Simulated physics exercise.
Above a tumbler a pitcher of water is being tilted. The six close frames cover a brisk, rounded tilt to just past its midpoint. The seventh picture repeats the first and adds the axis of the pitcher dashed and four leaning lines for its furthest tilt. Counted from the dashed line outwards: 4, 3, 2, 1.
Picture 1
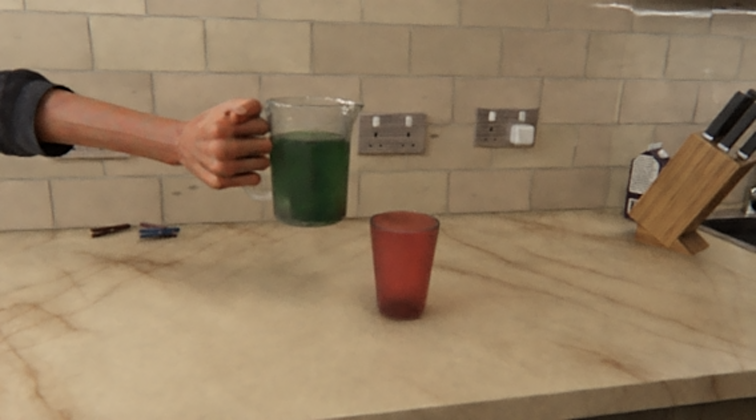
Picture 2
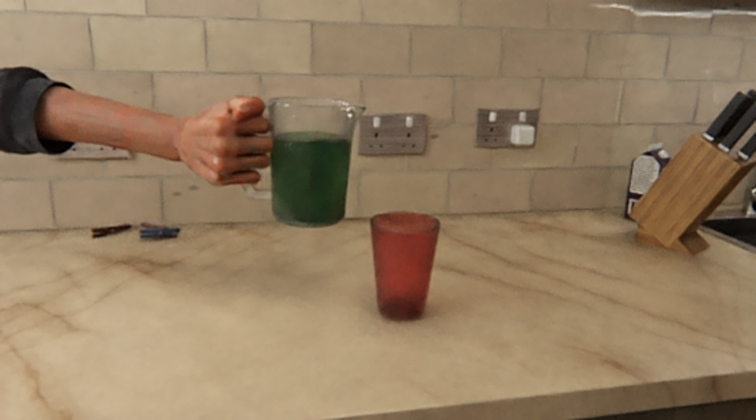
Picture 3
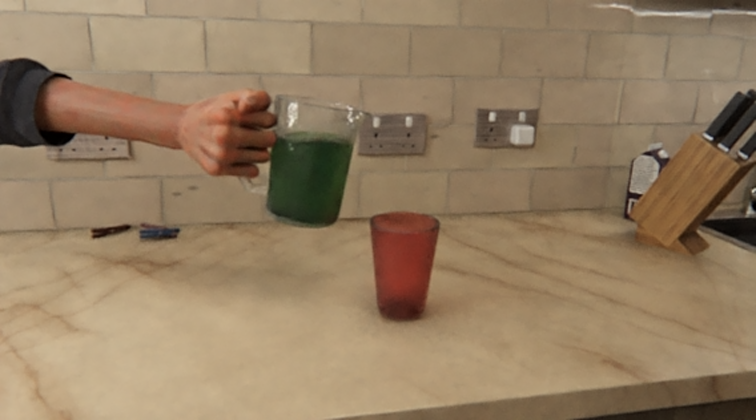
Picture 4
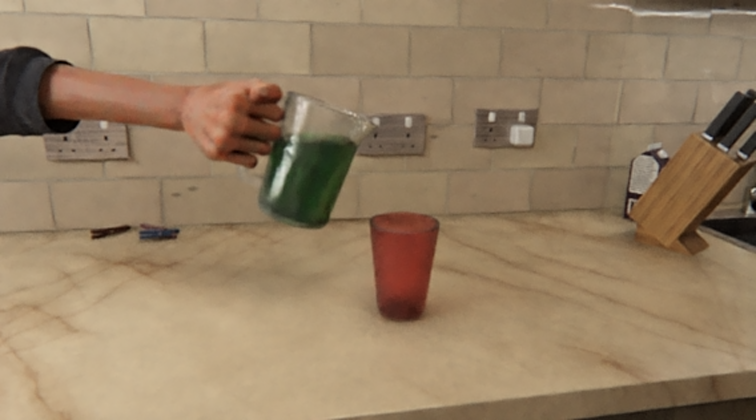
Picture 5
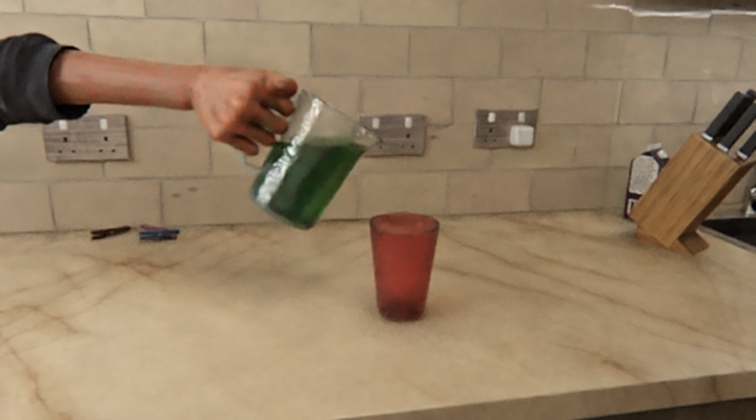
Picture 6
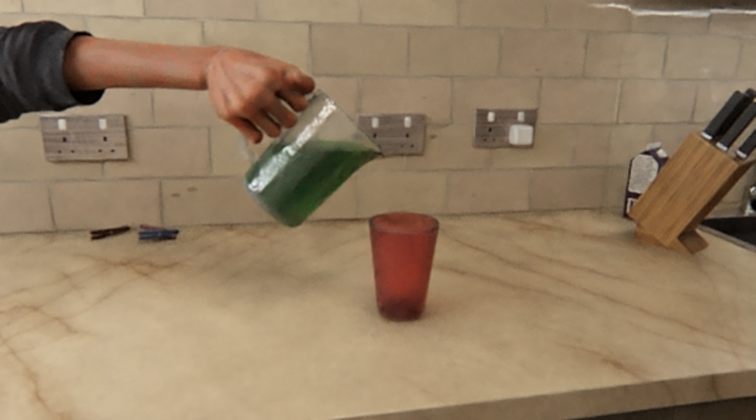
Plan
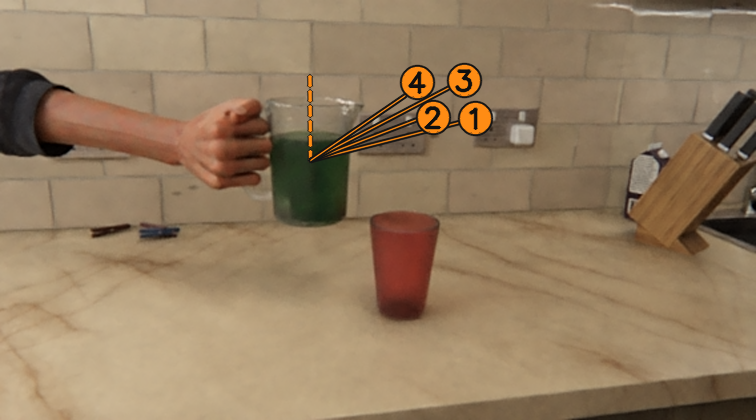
On a kitchen counter, a hand steadily tilts a pitcher of green liquid above a red tumbler.
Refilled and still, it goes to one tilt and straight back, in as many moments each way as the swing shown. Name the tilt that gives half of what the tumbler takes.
The best mark is 2.
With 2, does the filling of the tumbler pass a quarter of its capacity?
Yes, it does.
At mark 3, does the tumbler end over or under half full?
Under.
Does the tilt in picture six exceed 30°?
Yes.
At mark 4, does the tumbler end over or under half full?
Under.
In orange, 1 at (459, 122); 2 at (416, 119); 3 at (449, 87); 4 at (405, 95).
With 1, the tumbler ends with about 67 % of what it can hold.
With 2, the tumbler ends with about 51 % of what it can hold.
With 3, the tumbler ends with about 34 % of what it can hold.
With 4, the tumbler ends with about 21 % of what it can hold.
